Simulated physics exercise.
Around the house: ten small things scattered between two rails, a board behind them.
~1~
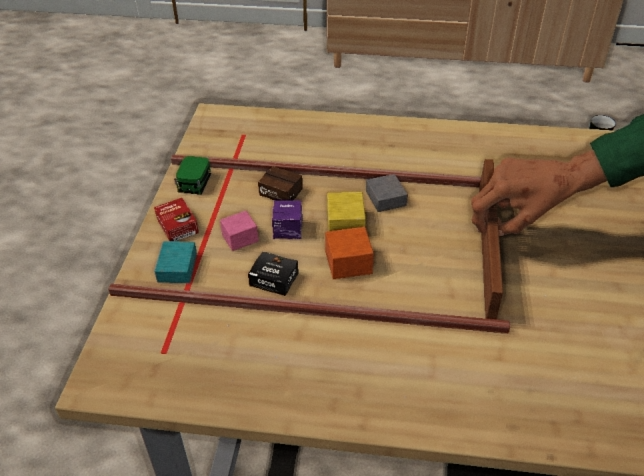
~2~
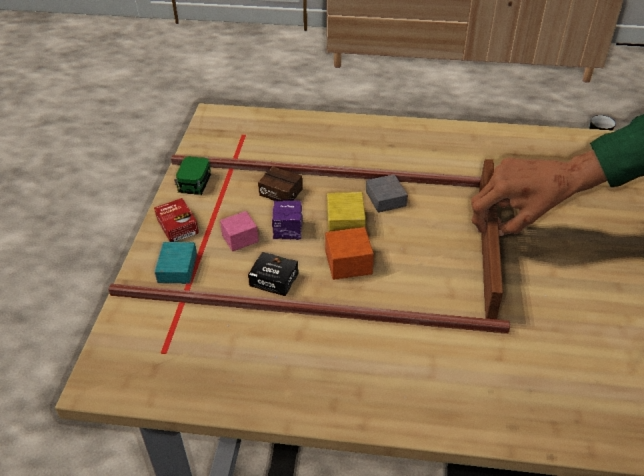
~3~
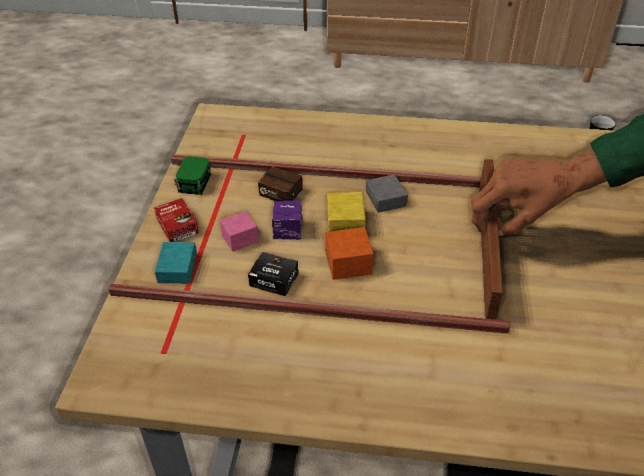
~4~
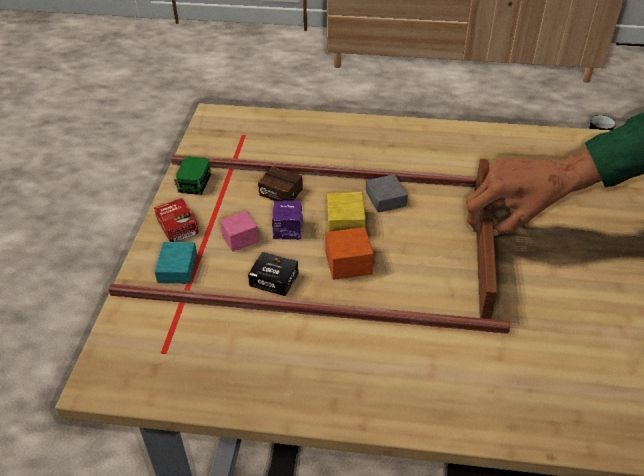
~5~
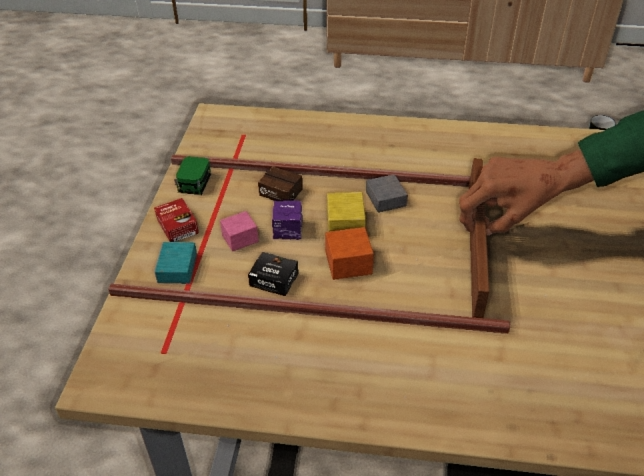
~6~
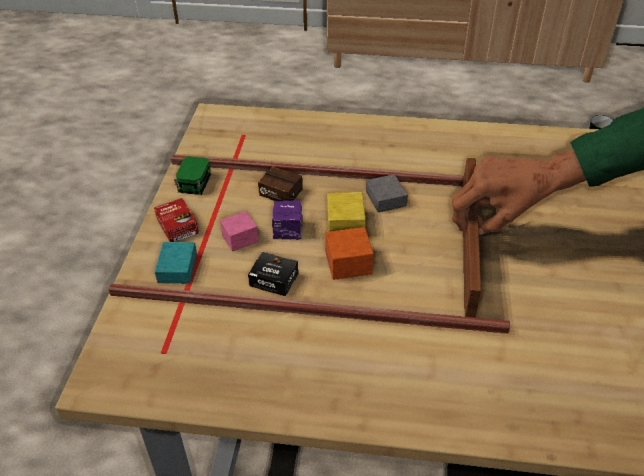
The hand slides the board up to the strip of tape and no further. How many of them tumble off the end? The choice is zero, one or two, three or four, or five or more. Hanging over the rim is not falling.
The number that fall off is one or two.
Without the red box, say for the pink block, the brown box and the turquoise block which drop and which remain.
The pink block does not fall; the brown box holds on; the turquoise block stays on.
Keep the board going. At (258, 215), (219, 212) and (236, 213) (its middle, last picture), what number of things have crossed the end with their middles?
Past the end: 0, 2 and 0.
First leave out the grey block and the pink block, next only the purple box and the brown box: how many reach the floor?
1 in the first case, 1 in the second.
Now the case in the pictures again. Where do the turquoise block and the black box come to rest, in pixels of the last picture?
The turquoise block stops around (139, 259); the black box around (172, 268).
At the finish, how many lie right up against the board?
It touches 4.
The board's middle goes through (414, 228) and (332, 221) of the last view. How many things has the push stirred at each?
0 and 4.
A little later, none off yet; green case at rest near (194, 176); red box at rest near (176, 220); turquoise block at rest near (176, 263).
When it is over, the number that fall off is one or two; down, red box and green case.
